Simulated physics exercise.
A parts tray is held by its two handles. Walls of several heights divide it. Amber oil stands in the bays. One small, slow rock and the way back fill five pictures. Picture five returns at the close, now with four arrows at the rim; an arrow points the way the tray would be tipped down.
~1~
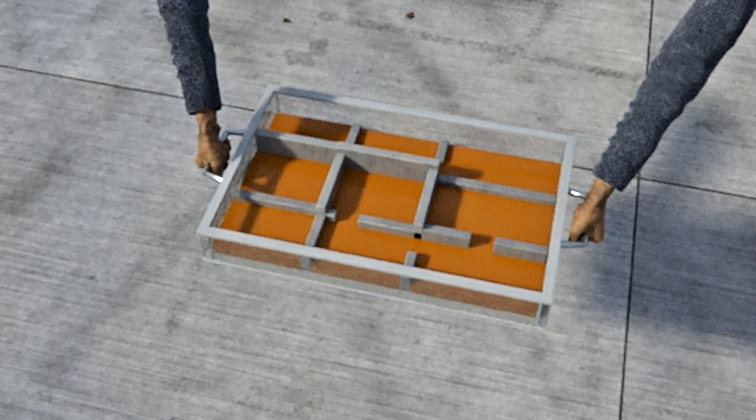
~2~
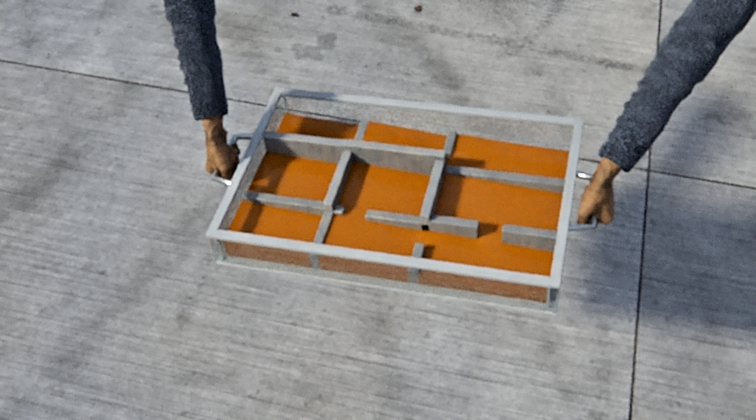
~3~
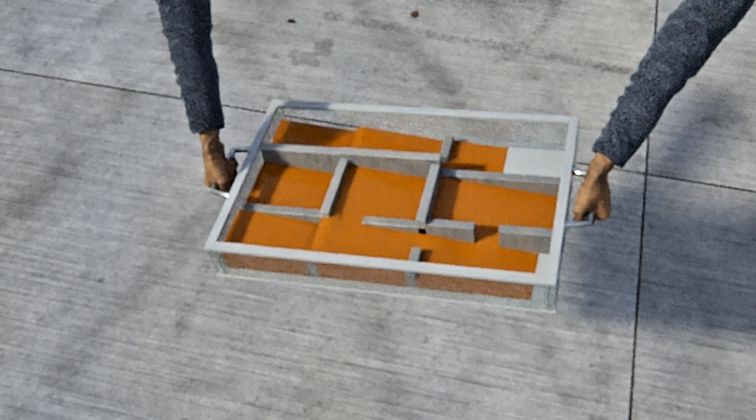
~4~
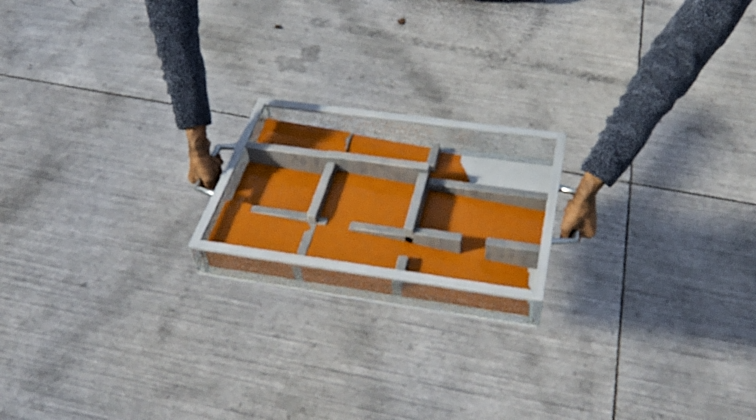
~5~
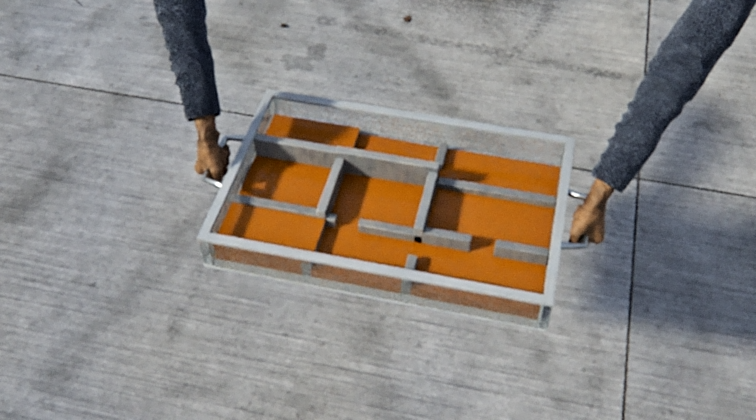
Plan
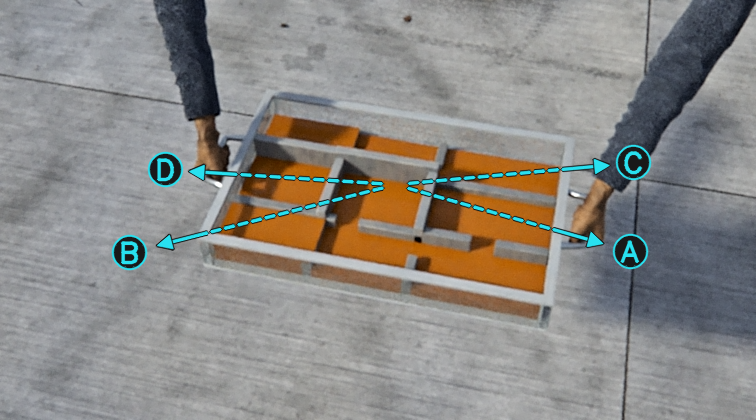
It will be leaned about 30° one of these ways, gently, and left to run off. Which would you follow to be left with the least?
B beats the others.
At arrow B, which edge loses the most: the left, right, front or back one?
The left rim.
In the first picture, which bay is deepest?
That is the front left bay.
On the marked copy, A ends at (597, 242); B ends at (162, 244); C ends at (603, 165); D ends at (194, 171).
For arrow A, about 48 % stays in the tray, the largest part in the front right bay.
For arrow B, about 33 % stays in the tray, the largest part in the front left bay.
For arrow C, about 43 % stays in the tray, the largest part in the back right bay.
For arrow D, about 49 % stays in the tray, the largest part in the front left bay.
